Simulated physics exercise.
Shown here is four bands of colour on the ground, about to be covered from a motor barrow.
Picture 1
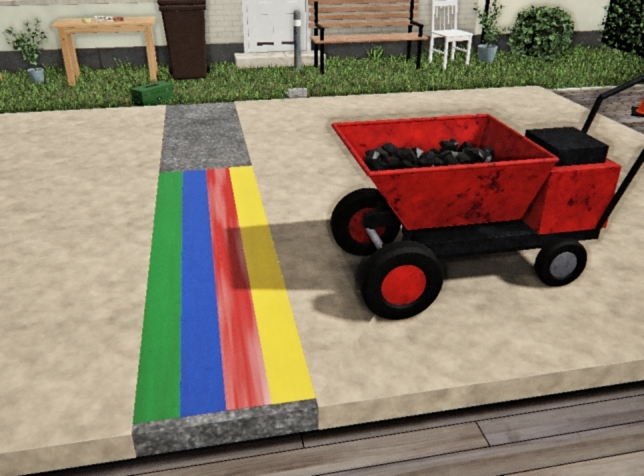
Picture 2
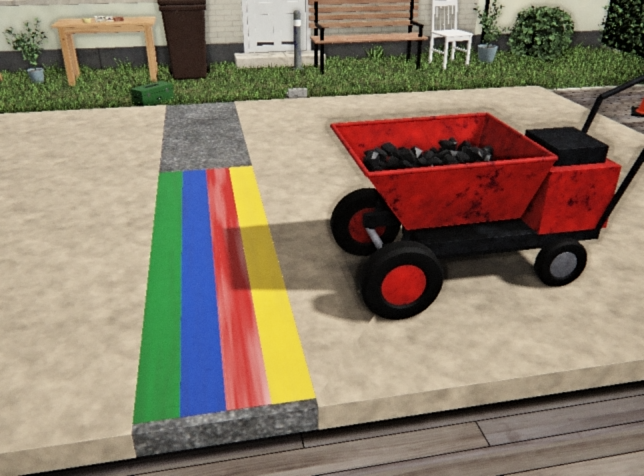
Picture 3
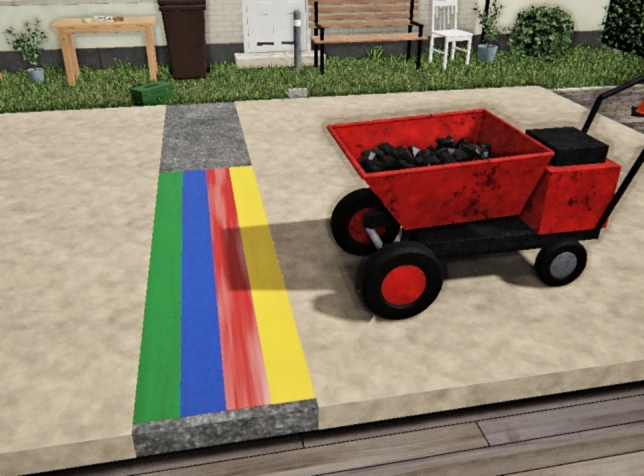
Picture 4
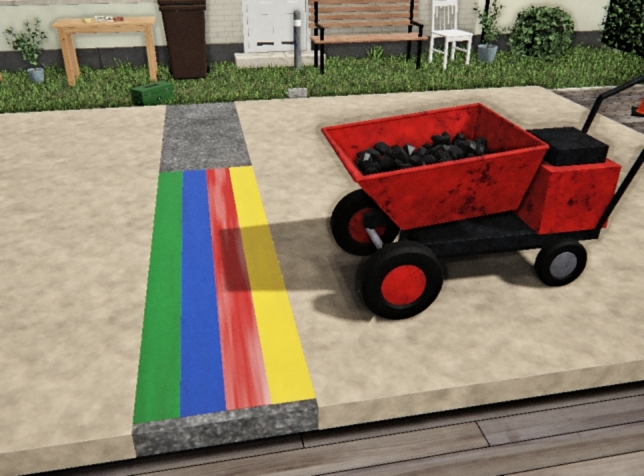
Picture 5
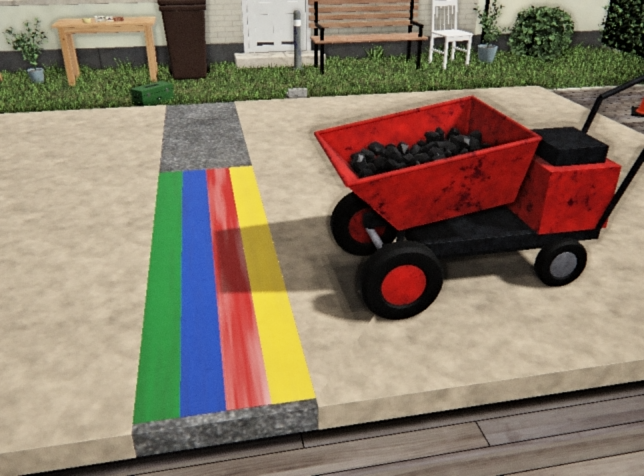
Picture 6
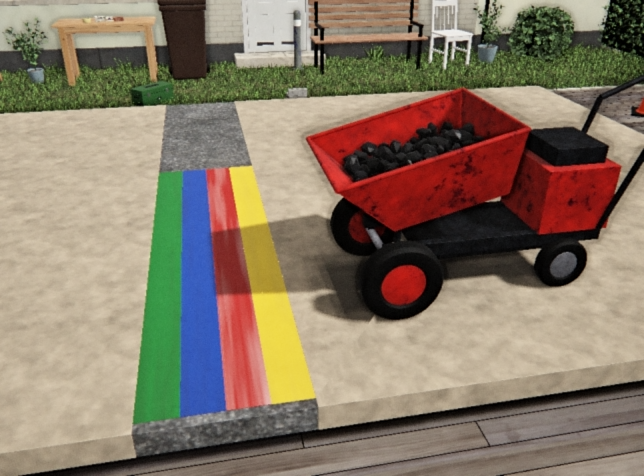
A pale stone slab lies outdoors beyond wooden decking, seen from slightly above by a still camera, with grass, a wooden table, a bench and a white chair behind. Green, blue, red and yellow strips run side by side at left, and a red motor barrow holding black lumps stands at right. Its skip starts level, then tilts slightly leftward, front lip lowering and rear rising, while the wheels stay put.
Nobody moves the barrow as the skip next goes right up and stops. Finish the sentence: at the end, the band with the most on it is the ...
At the end, the band with the most on it is the red one.
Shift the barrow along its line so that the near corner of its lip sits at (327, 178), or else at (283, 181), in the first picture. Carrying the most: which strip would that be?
Try one: The strip in blue; try two: That green strip.
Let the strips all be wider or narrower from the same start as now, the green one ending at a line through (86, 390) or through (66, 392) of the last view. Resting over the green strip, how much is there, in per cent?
Near 0 and then 0 in a hundred.
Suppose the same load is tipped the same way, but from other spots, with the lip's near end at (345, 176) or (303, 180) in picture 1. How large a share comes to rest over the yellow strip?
The first spot gives roughly 0 %; the second gives roughly 0 %.
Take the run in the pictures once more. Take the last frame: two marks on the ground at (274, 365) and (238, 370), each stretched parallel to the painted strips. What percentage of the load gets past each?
Estimate: 60 % and 40 %, respectively.
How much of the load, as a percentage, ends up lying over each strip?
Yellow 10 %, red 30 %, blue 15 %, green 10 %.
Just after the last frame, skip tipped steeply; every one in the skip.
A moment on, skip tipped right over; almost all in the skip; just a few over the yellow strip; about a tenth over the red strip; just a few over the blue strip.
Further on, skip tipped right over; roughly a third in the skip; about a tenth over the yellow strip; roughly a quarter over the red strip; roughly a quarter over the blue strip; about a tenth over the green strip; just a few off the paint.
When it is over, skip tipped right over; roughly a quarter in the skip; about a tenth over the yellow strip; roughly a third over the red strip; roughly a quarter over the blue strip; about a tenth over the green strip; just a few off the paint.
